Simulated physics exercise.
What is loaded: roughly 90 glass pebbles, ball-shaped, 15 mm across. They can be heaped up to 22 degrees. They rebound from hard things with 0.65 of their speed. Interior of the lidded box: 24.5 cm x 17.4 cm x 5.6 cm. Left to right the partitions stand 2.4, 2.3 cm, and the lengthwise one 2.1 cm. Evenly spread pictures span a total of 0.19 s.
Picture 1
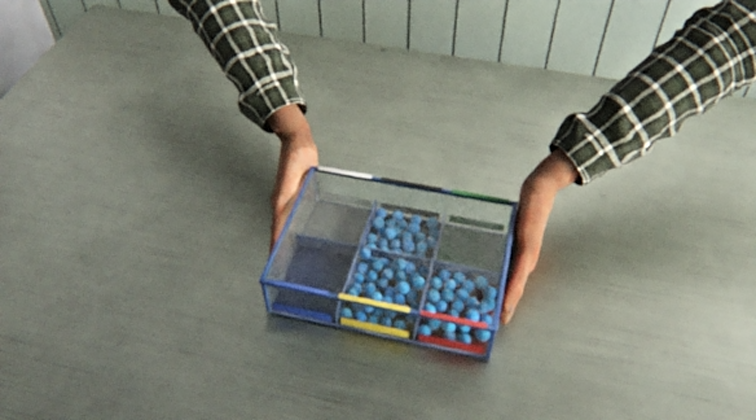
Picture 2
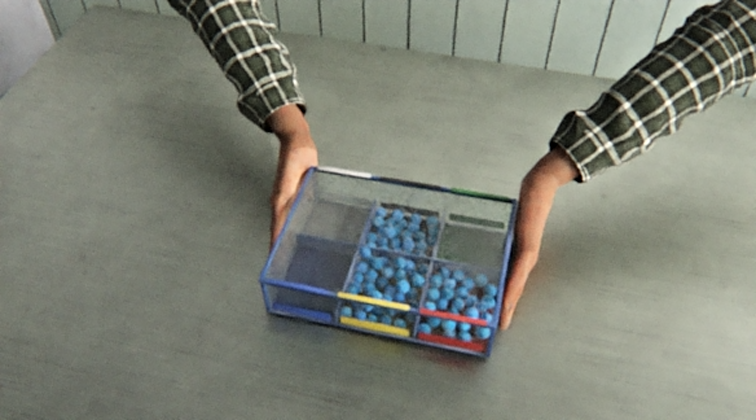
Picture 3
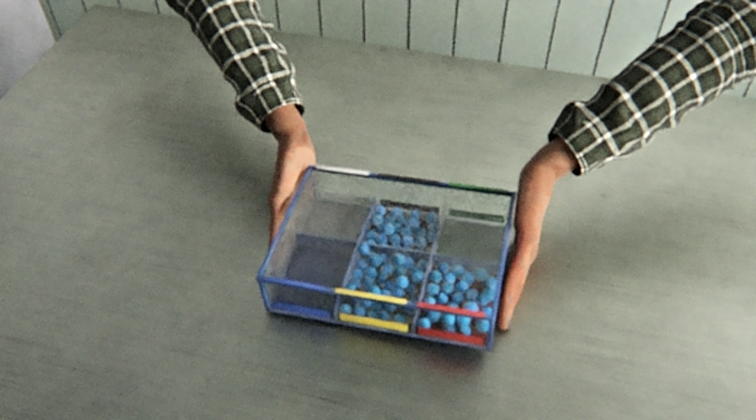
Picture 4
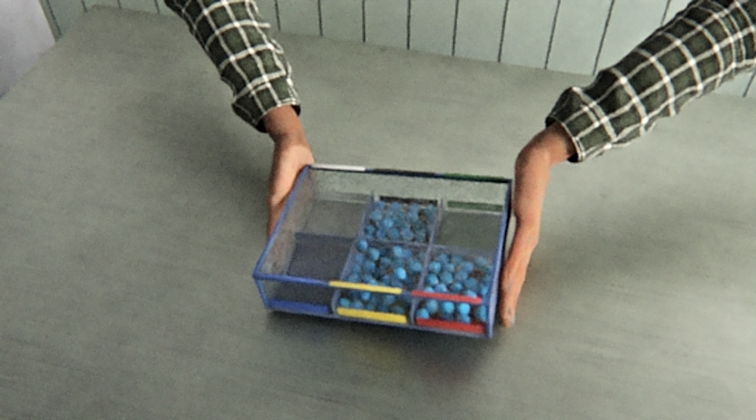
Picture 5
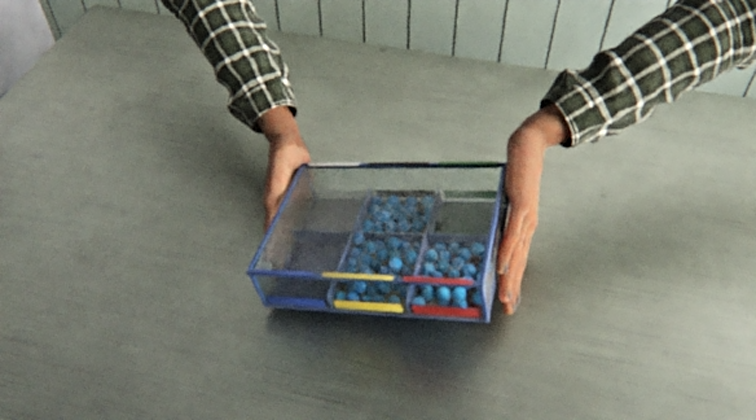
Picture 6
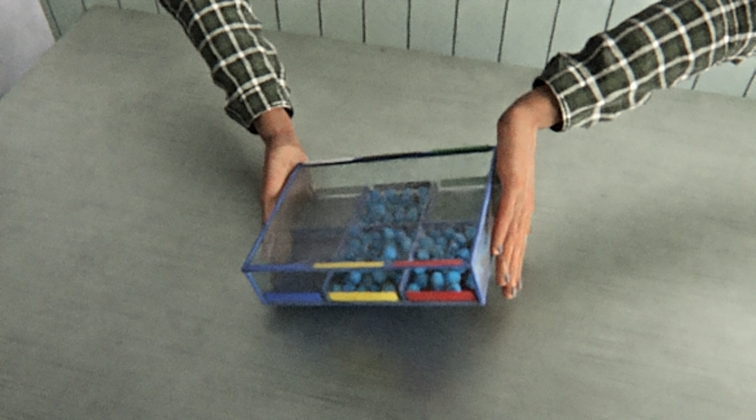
Two hands in dark checked plaid sleeves gradually tilt a clear, blue-edged lidded box, raising its right side so it leans toward the left, while the camera stays still. Blue balls fill the red-marked front right, yellow-marked front middle and back middle compartments, the others looking empty, and they show no clear shift between compartments. A grey-green tabletop before pale panelling is seen from above.
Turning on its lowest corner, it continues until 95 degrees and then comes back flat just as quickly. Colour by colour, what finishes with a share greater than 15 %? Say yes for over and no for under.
Red: No; blue: Yes; green: No; yellow: No; white: Yes; black: No.
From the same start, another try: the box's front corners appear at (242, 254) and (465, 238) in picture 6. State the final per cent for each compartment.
In per cent, the final split is red 0, blue 20, green 0, yellow 5, white 60, black 10.
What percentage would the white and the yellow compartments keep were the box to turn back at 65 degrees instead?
White: 5; yellow: 45 (per cent).
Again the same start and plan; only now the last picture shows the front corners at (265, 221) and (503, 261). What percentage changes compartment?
About 70 per cent.
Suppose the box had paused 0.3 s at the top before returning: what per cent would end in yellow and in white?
Then: Yellow 0, white 60.
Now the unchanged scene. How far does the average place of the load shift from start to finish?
Around 10.5 centimetres.
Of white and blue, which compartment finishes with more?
Fuller: White.
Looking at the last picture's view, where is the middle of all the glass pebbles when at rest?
When it all comes to rest, the middle is near (332, 241).
Then, 0.63 s after the last picture, tilt 94 degrees; red 20 %, blue 10 %, yellow 35 %, white 5 %, black 25 %.
Then, 1.04 s after the last picture, tilt 41 degrees; blue 40 %, yellow 5 %, white 50 %, black 5 %.
Then, 1.54 s after the last picture, tilt 0 degrees; blue 40 %, yellow 5 %, white 50 %, black 5 %.
In the end, red 0 %, blue 40 %, green 0 %, yellow 5 %, white 50 %, black 5 %.
